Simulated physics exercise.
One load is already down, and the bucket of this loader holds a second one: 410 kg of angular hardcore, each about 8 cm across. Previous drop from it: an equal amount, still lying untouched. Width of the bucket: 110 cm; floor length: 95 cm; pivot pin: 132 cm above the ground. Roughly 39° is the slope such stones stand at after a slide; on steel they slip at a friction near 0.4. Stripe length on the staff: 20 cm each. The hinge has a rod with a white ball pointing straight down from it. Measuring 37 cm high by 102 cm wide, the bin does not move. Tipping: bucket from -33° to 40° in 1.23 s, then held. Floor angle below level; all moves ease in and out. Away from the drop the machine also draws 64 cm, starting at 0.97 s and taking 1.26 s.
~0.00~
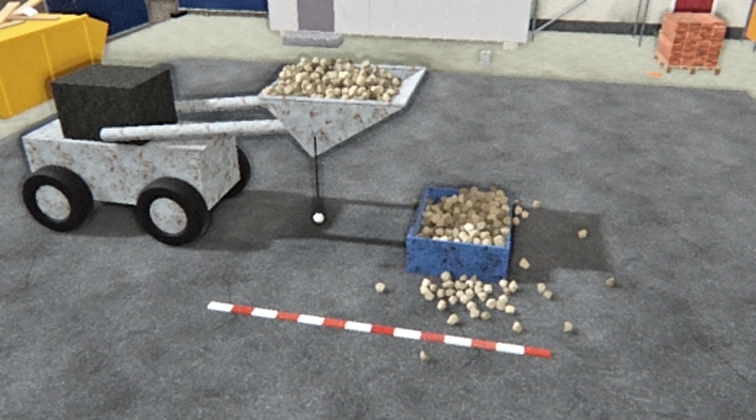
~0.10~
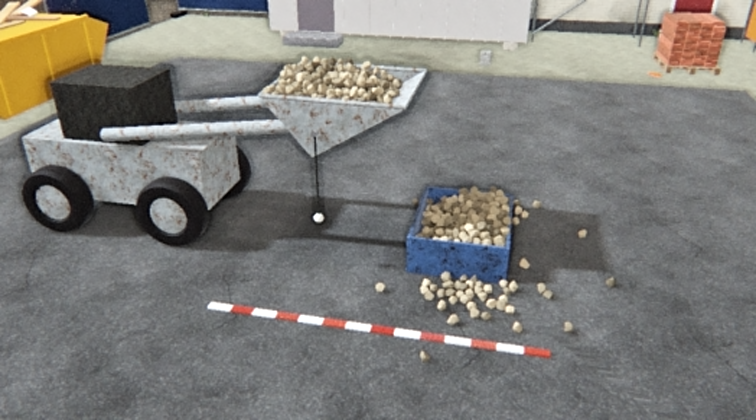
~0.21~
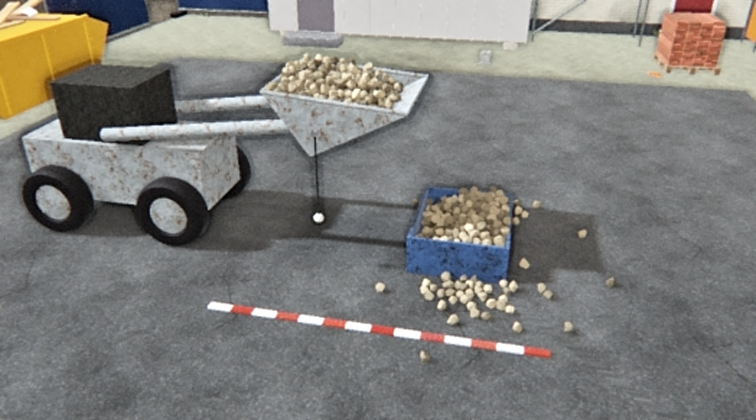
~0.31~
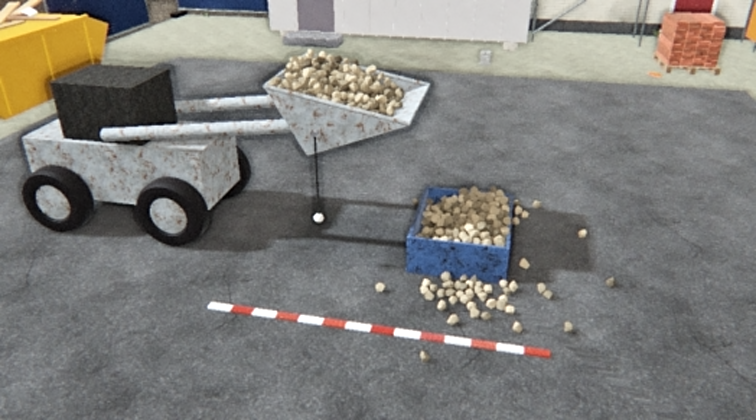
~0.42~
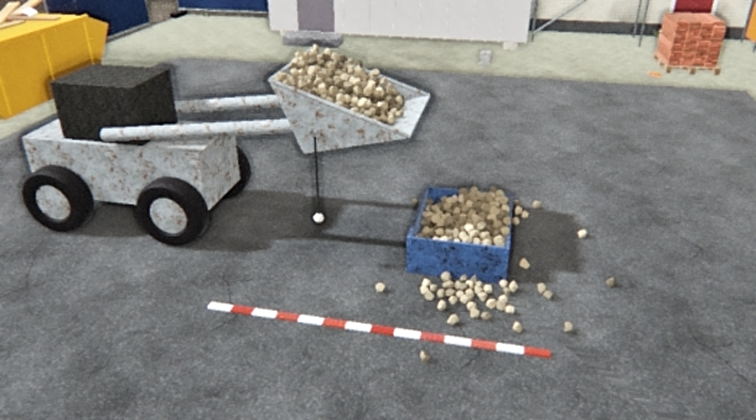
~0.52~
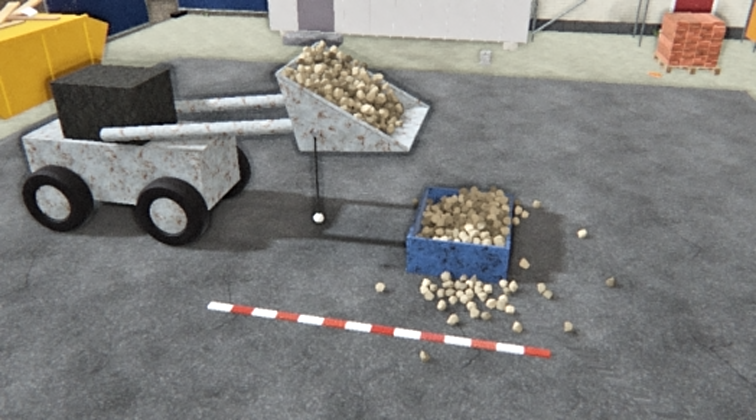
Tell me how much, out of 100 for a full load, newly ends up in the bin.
Some 8 out of 100.
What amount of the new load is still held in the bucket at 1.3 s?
It keeps some 60 percent of its load.
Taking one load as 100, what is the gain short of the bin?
Near 85 parts in a hundred.
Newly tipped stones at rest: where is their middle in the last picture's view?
Near (392, 232).
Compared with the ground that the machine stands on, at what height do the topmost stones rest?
48 cm above.
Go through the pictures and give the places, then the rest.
In the first frame, the bucket is at -33°, its lip at (405, 105); the top of the load is at (325, 68). The earlier load is highest near (485, 216), 44 cm above ground level, 89 % in the bin, 11 % beside or beyond the bin.
In the second frame, lip at (405, 108), floor tilted -32°, highest stones at (321, 68); the stones move at 0.1 m/s on average.
In the third frame, the bucket is at -27°, its lip at (407, 114); the top of the load is at (304, 65); the stones move at 0.2 m/s on average.
In the fourth frame, the bucket is at -21°, its lip at (409, 124); the top of the load is at (306, 61); the stones move at 0.3 m/s on average.
In the fifth frame, lip at (410, 137), floor tilted -14°, highest stones at (310, 56); the stones move at 0.3 m/s on average.
In the sixth frame, lip at (409, 150), floor tilted -5°, highest stones at (316, 52); the stones move at 0.4 m/s on average.
After 0.9 s the floor is at 28°; in per cent of one load, 100 in the bucket, 1 short of the bin, 89 in the bin, 11 beside or beyond the bin; the foremost stones are at (554, 259).
After 1.3 s the floor is at 40°; in per cent of one load, 59 in the bucket, 40 short of the bin, 91 in the bin, 11 beside or beyond the bin; the foremost stones are at (554, 259).
After 2.7 s the floor is at 40°; in per cent of one load, 0 in the bucket, 86 short of the bin, 97 in the bin, 17 beside or beyond the bin; the foremost stones are at (554, 259).
After 5.4 s the floor is at 40°; in per cent of one load, 0 in the bucket, 86 short of the bin, 97 in the bin, 17 beside or beyond the bin; the foremost stones are at (554, 259). Net gain in the bin, 8.
